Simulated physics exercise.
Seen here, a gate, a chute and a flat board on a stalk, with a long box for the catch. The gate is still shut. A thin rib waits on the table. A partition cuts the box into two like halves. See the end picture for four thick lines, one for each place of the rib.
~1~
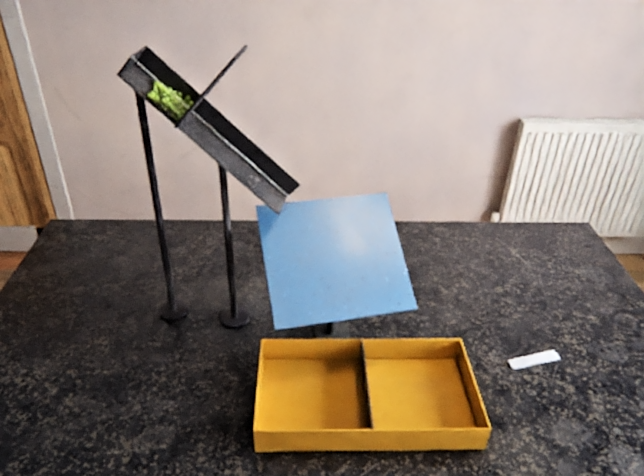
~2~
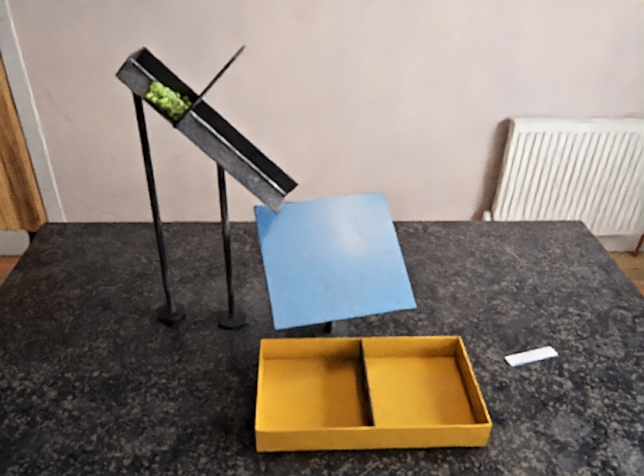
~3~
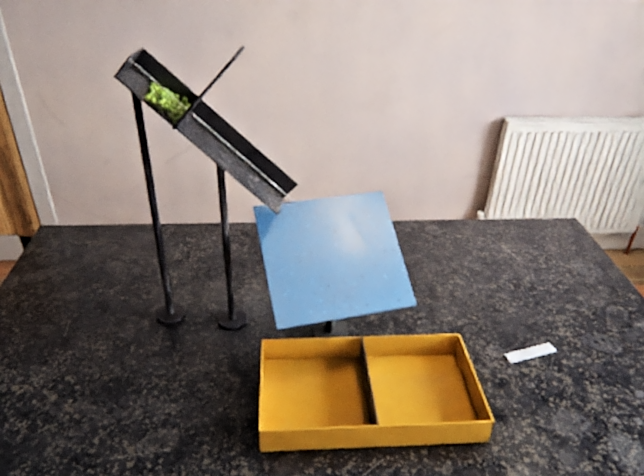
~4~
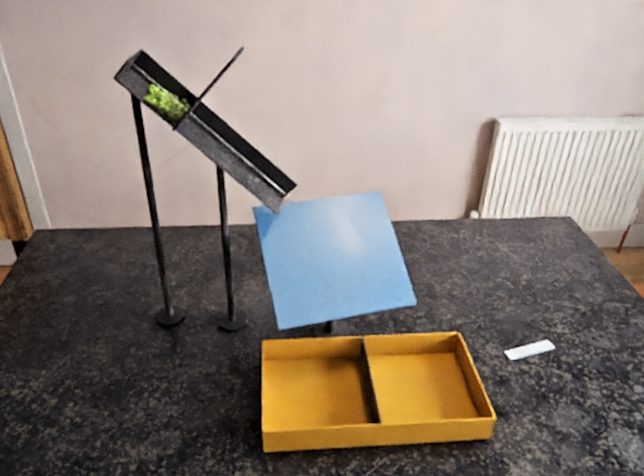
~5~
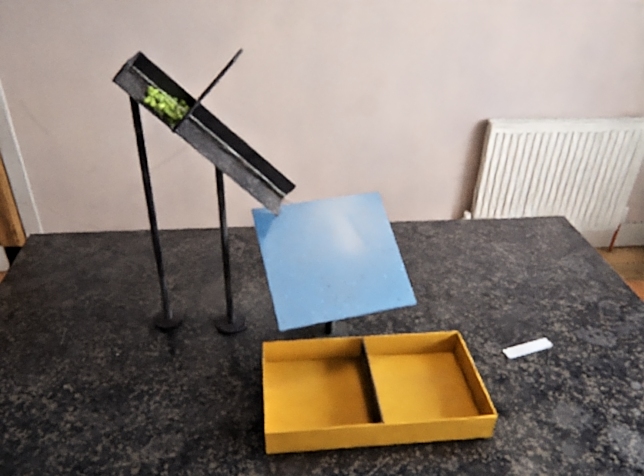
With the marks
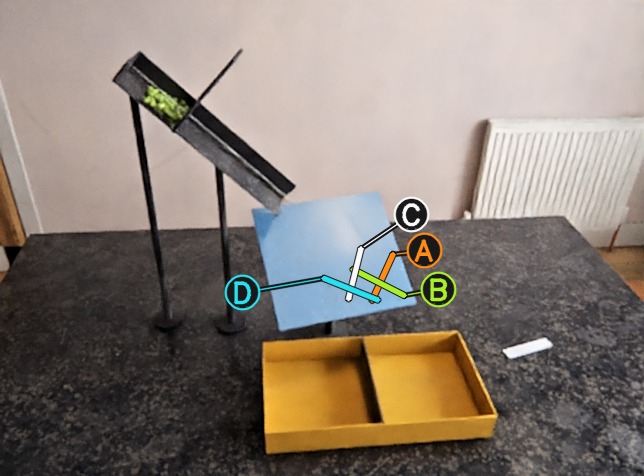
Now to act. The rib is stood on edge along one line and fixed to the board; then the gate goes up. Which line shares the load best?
Use line A.
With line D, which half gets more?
Right.
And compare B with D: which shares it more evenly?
B.
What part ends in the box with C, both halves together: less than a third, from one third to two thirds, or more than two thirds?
It is more than two thirds.
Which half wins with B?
The right half.
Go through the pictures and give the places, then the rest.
In the first frame, load behind the gate near (173, 99), dried peas; lip of the chute near (282, 206), sloping fairly steeply.
In the second frame, middle of the board near (334, 255), tilted fairly steeply; middle of its low edge near (348, 318); of its high edge near (321, 198).
In the third frame, front corners of the box near (260, 430) and (493, 421); front end of its middle wall near (378, 426).
In the fourth frame, middle of the load near (169, 101); lip near (281, 207).
In the fifth frame, middle of the load near (168, 104); lip near (280, 208).
On the marked copy, line A from (392, 254) to (372, 300); line B from (353, 269) to (404, 295); line C from (360, 248) to (348, 298); line D from (323, 278) to (377, 299).
Choosing A, of what is caught, close to two thirds in the left half, close to a third in the right.
Choosing B, of what is caught, close to a quarter in the left half, the bulk in the right.
Choosing C, of what is caught, all but a few in the left half, a small share in the right.
Choosing D, of what is caught, a small share in the left half, all but a few in the right.
